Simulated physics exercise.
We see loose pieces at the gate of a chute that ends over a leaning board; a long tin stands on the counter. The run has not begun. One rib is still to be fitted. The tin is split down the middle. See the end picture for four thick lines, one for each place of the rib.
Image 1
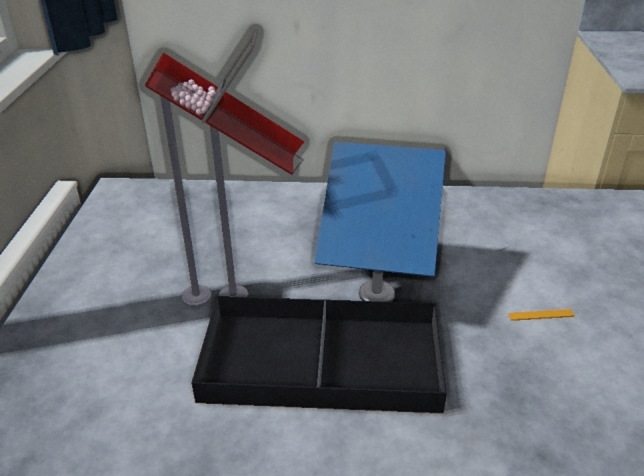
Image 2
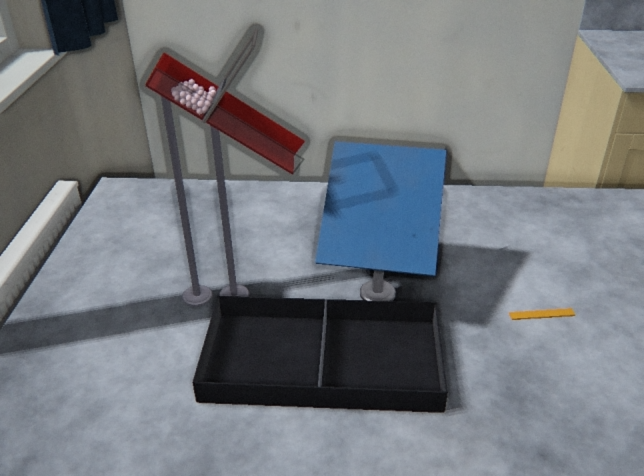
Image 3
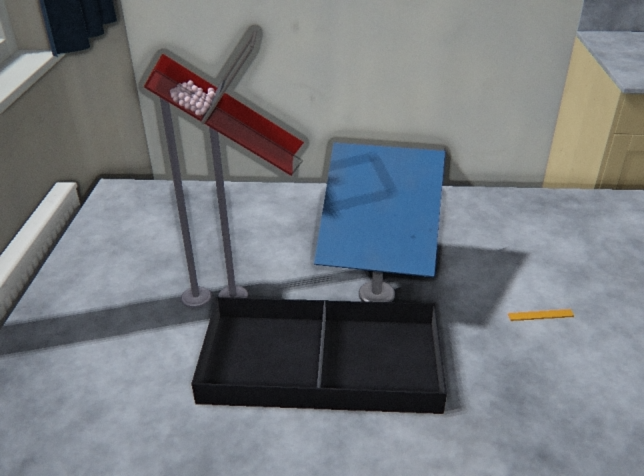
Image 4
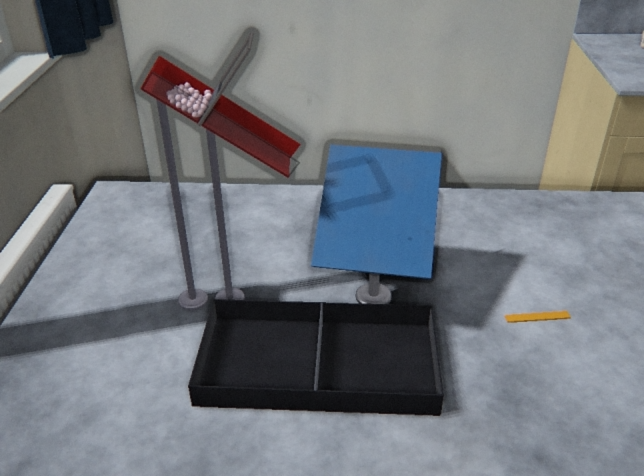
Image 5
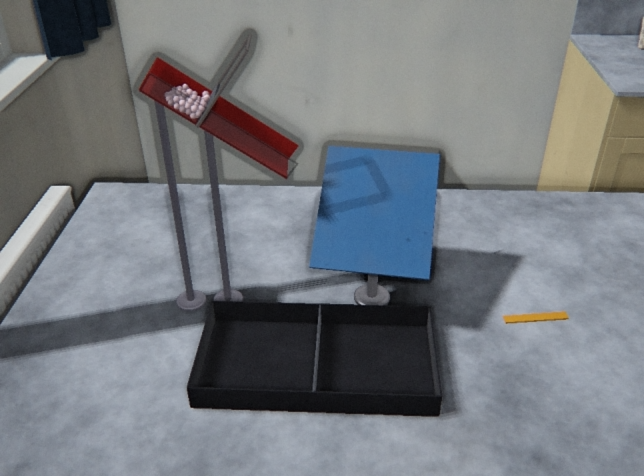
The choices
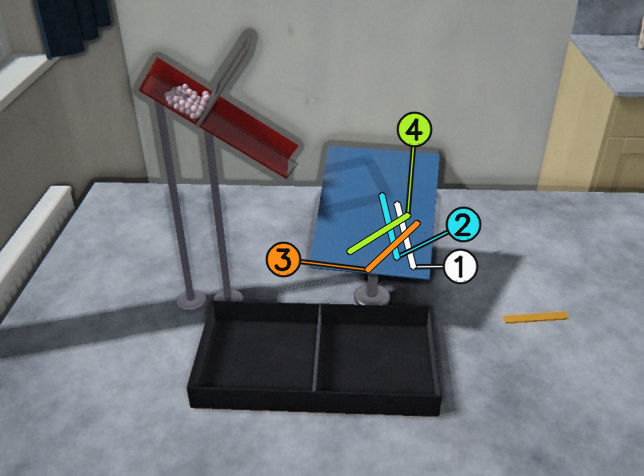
At the start, small pinkish-white pieces sit behind a closed gate in a sloping red chute on thin poles, with a tilted blue board and a black two-part tray on the grey counter. Nothing in the scene moves; only the view shifts very slightly.
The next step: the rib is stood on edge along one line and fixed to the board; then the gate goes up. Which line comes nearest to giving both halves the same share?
The best line is 4.
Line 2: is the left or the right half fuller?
Right.
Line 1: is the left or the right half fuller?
More lands on the right.
On the marked copy, line 1 from (397, 204) to (413, 266); line 2 from (382, 195) to (396, 257); line 3 from (417, 223) to (367, 269); line 4 from (407, 215) to (349, 251).
With 1, of what is caught, a small share in the left half, all but a few in the right.
With 2, of what is caught, a small share in the left half, all but a few in the right.
With 3, of what is caught, a small share in the left half, the bulk in the right.
With 4, of what is caught, close to two thirds in the left half, close to a third in the right.
